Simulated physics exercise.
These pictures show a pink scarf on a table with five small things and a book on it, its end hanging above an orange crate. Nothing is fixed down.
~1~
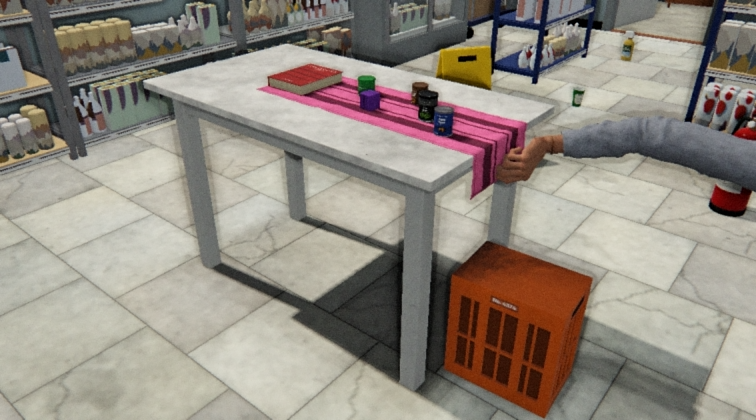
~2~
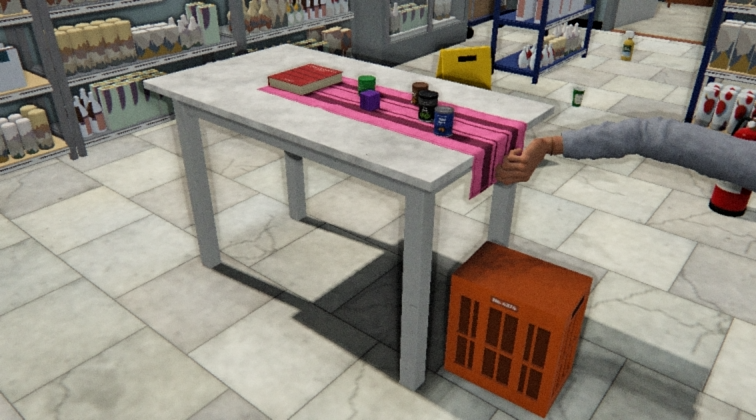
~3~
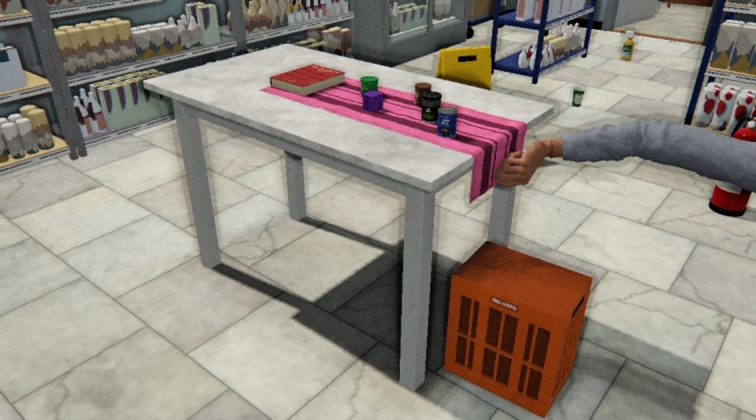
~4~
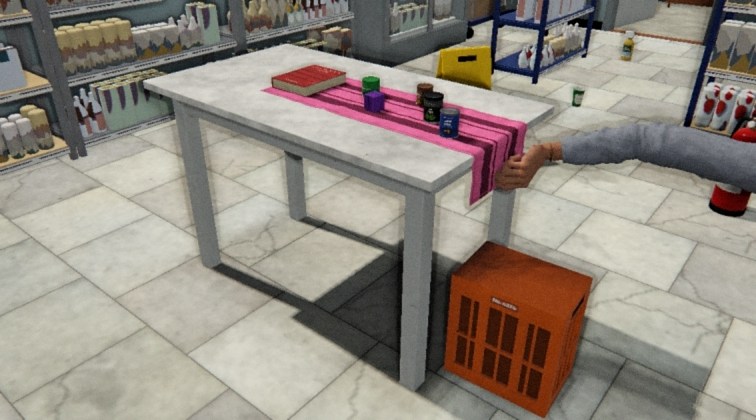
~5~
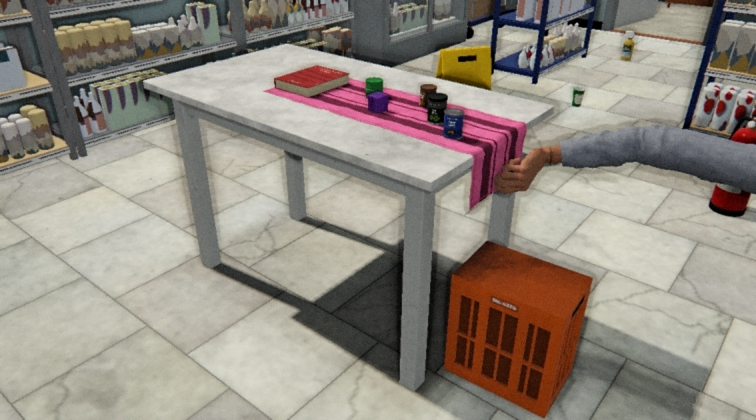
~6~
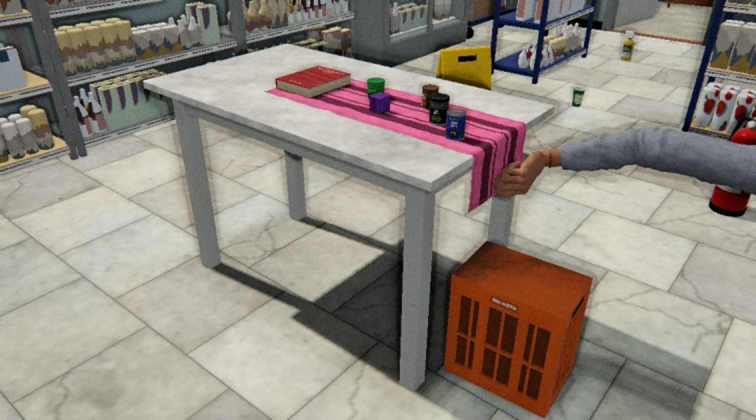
The video shows a hand at the right gripping the end of a pink striped scarf on a table and pulling it slightly, so the scarf, small pots and cans, and red book shift a little rightward above an orange crate.
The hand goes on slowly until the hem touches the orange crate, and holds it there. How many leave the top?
Over the edge go two.
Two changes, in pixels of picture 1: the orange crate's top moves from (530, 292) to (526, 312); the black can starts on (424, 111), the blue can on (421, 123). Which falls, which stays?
The black can falls; the blue can comes down.
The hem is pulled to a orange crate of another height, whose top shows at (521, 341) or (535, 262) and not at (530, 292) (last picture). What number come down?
The count: 4 and 1.
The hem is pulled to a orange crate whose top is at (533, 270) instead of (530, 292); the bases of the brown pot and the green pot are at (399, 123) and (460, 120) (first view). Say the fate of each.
The brown pot keeps its place on top; the green pot goes over.
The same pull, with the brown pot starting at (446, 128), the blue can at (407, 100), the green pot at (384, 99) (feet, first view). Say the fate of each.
The brown pot goes over; the blue can stays on; the green pot holds on.
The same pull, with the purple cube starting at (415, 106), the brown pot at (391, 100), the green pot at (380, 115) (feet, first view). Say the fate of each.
The purple cube keeps its place on top; the brown pot stays on; the green pot does not fall.
Soon after, hem near (492, 237); blue can gone.
Then, hem on the crate; blue can and black can gone.
At rest, hem on the crate; blue can and black can gone. The table loses two.
